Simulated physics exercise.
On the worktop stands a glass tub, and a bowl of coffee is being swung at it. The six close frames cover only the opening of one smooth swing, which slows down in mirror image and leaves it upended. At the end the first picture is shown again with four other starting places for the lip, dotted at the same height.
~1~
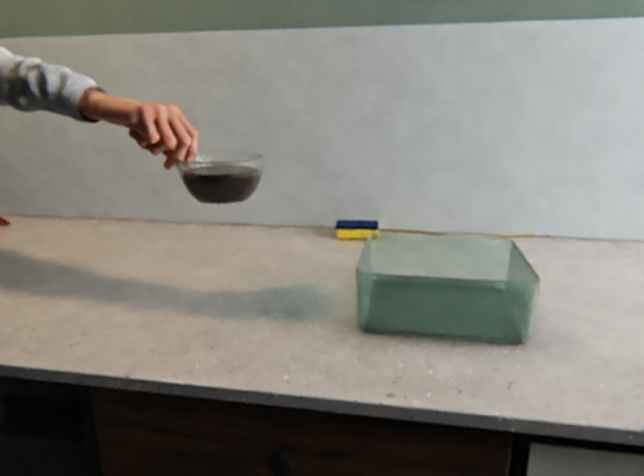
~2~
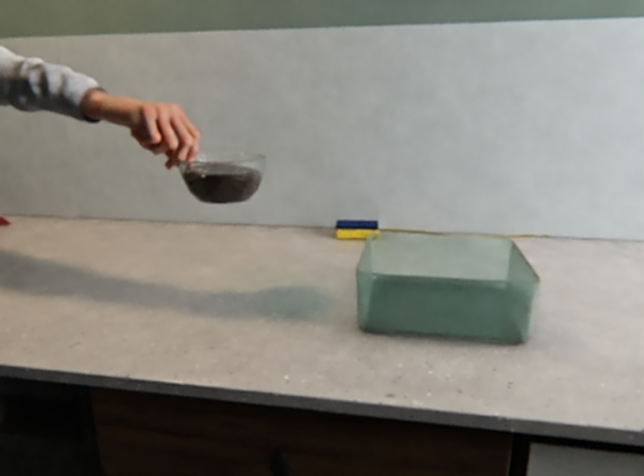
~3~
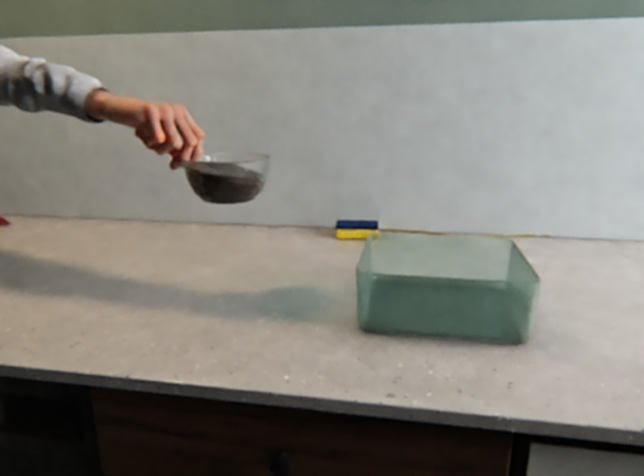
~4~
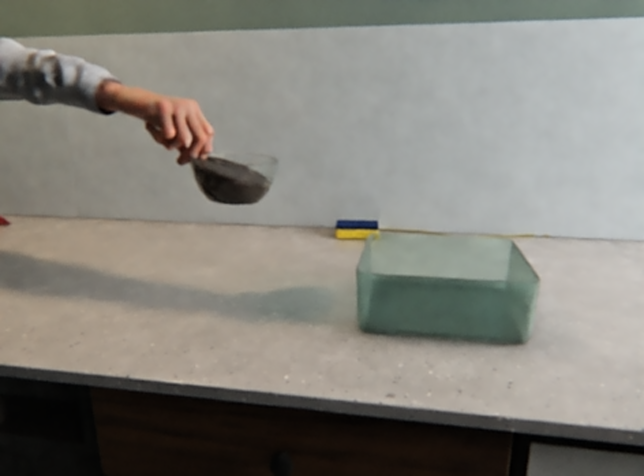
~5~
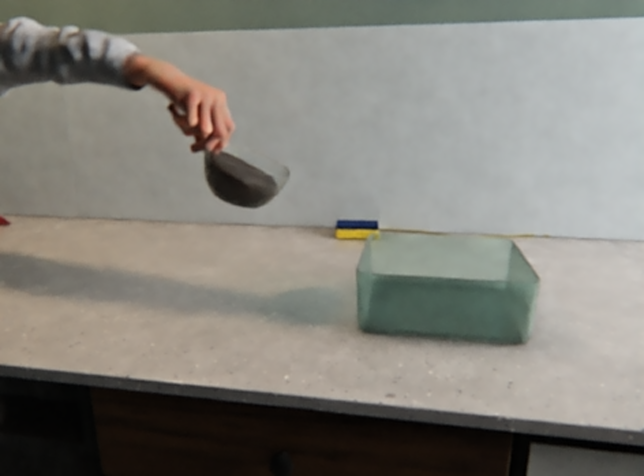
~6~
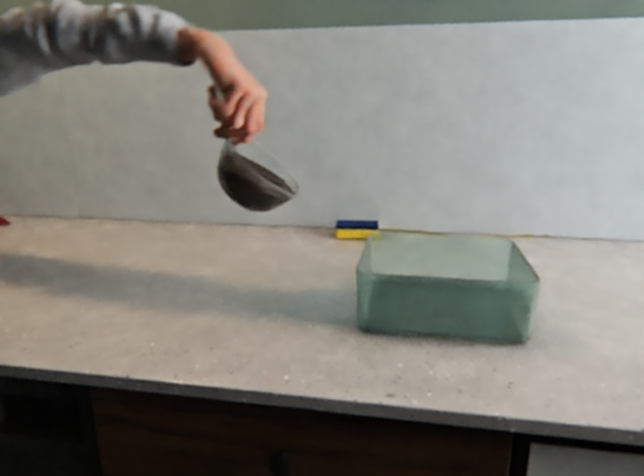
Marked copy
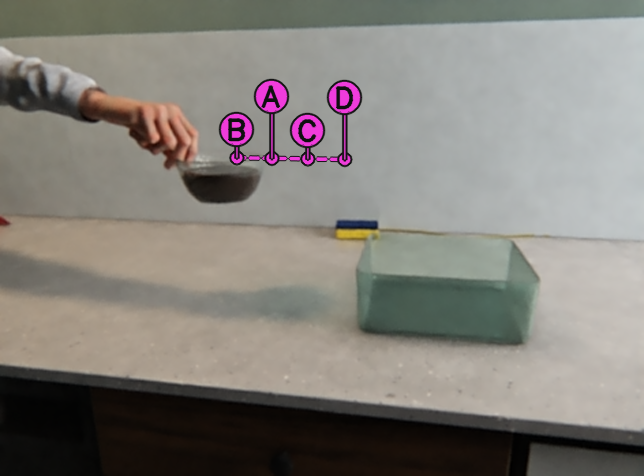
The clip opens with a hand holding a clear bowl of dark coffee upright, left of a glass tub on a worktop, barely moving. The hand shifts slightly right and starts tilting the bowl, then the arm rises and the bowl tips steeply toward the tub, the coffee still inside it.
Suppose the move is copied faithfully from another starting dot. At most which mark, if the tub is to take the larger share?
Take C.
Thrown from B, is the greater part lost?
Yes, it does.
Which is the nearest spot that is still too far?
That would be A.
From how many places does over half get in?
Two of the four.
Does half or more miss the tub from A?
Yes.
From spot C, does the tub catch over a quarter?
Yes, it does.
In magenta, A at (271, 158); B at (236, 157); C at (307, 158); D at (344, 159).
With A, about 6 % lands in the tub, 91 % falls short and 3 % goes beside or beyond.
With B, about 0 % lands in the tub, 100 % falls short.
With C, about 82 % lands in the tub, 4 % falls short and 15 % goes beside or beyond.
With D, about 75 % lands in the tub, 3 % falls short and 22 % goes beside or beyond.
